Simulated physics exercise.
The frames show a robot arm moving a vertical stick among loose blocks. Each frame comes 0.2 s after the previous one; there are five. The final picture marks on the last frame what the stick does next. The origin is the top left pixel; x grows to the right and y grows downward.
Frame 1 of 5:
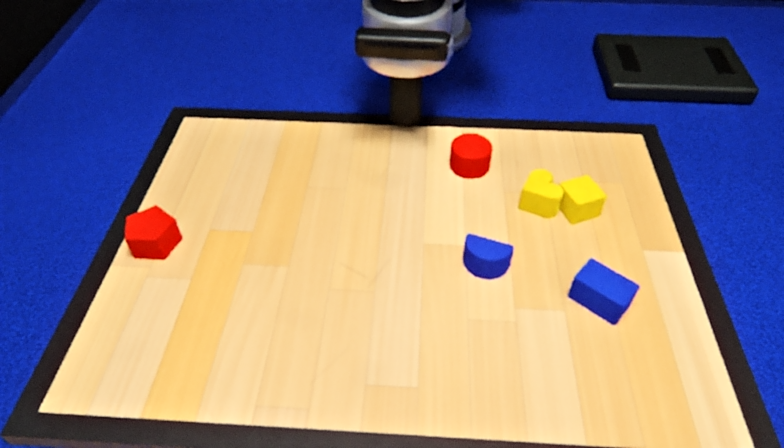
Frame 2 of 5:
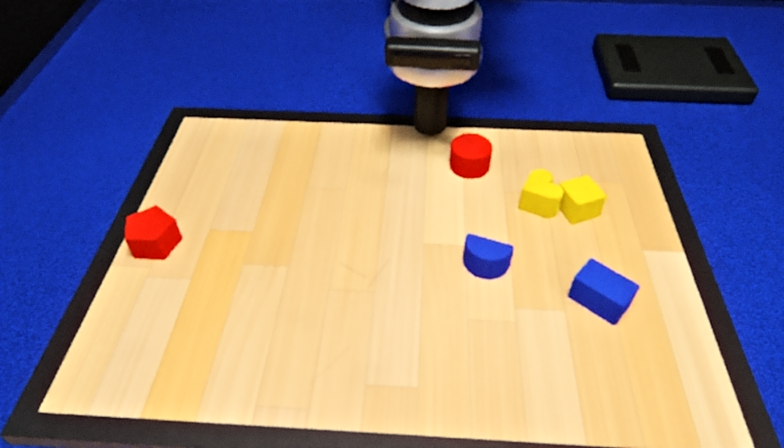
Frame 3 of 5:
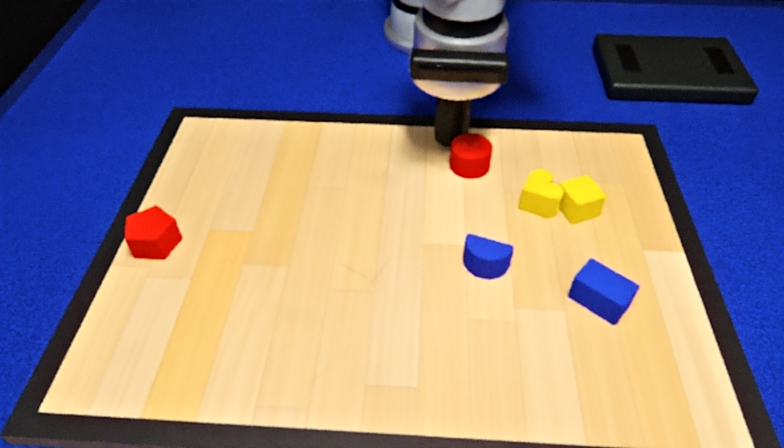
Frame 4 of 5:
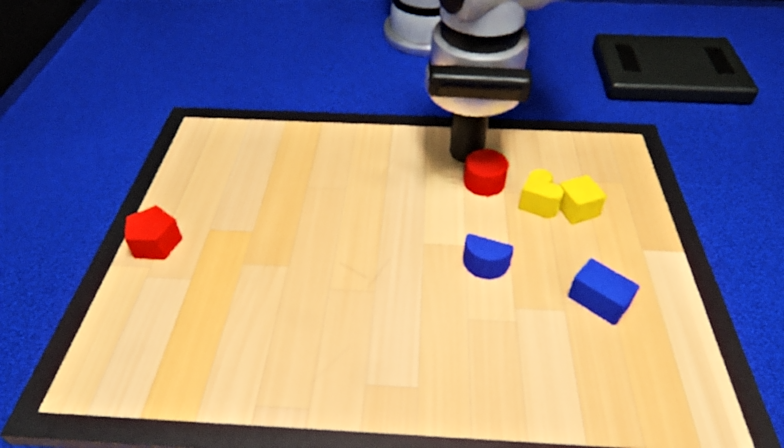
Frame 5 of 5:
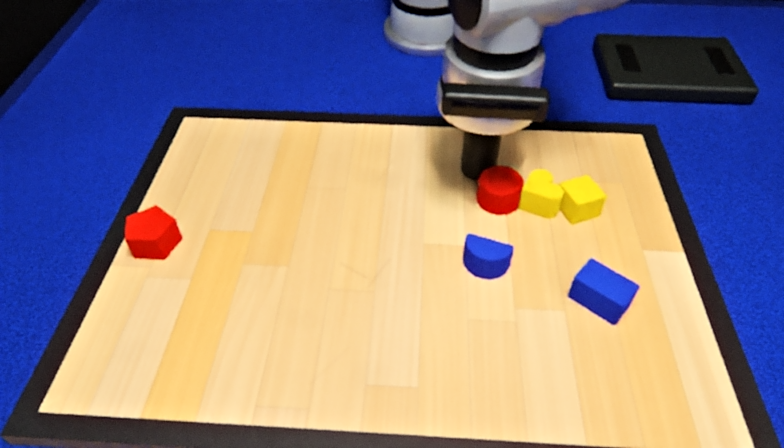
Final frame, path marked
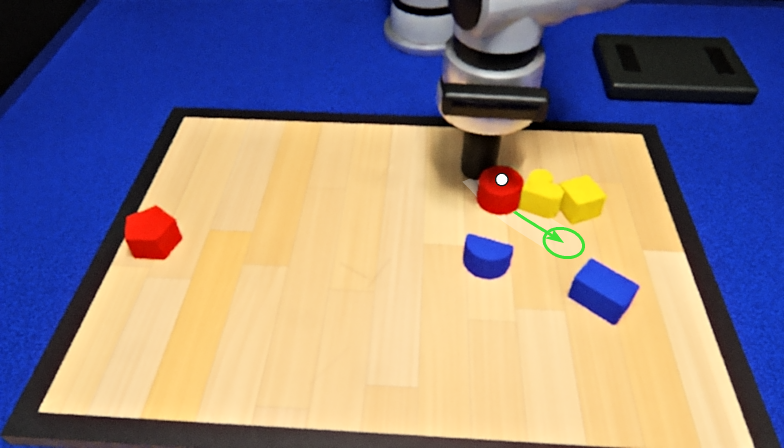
Robot arm lowering a dark vertical stick onto a wooden board and pushing a red cylinder toward two yellow blocks.
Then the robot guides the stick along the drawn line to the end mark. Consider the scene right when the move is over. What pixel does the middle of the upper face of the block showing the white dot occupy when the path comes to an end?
Top centre: (539, 242).
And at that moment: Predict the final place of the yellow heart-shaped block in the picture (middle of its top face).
Its top middle will sit at (613, 219).
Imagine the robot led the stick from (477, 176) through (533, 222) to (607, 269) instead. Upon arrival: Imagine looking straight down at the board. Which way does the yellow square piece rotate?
It makes a counterclockwise turn.
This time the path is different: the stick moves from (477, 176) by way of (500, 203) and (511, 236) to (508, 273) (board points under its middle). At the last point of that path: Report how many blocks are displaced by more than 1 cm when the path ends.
I foresee three or more blocks being moved.
Drawn move, from (477, 176) by way of (513, 211) to (564, 243); the dot is on the red cylinder.
The first path, step by step. One third of the way, stick at (501, 192); red cylinder at (517, 208); yellow heart-shaped block at (550, 193), turned 45° anticlockwise; yellow square piece at (588, 188).
Two thirds of the way, stick at (531, 215); red cylinder at (532, 232); yellow heart-shaped block at (577, 207), turned 55° anticlockwise; yellow square piece at (600, 189), turned 30° anticlockwise.
At the end, stick at (566, 236); red cylinder at (539, 242); yellow heart-shaped block at (613, 219), turned 85° anticlockwise; yellow square piece at (601, 188), turned 35° anticlockwise; blue oblong block still.
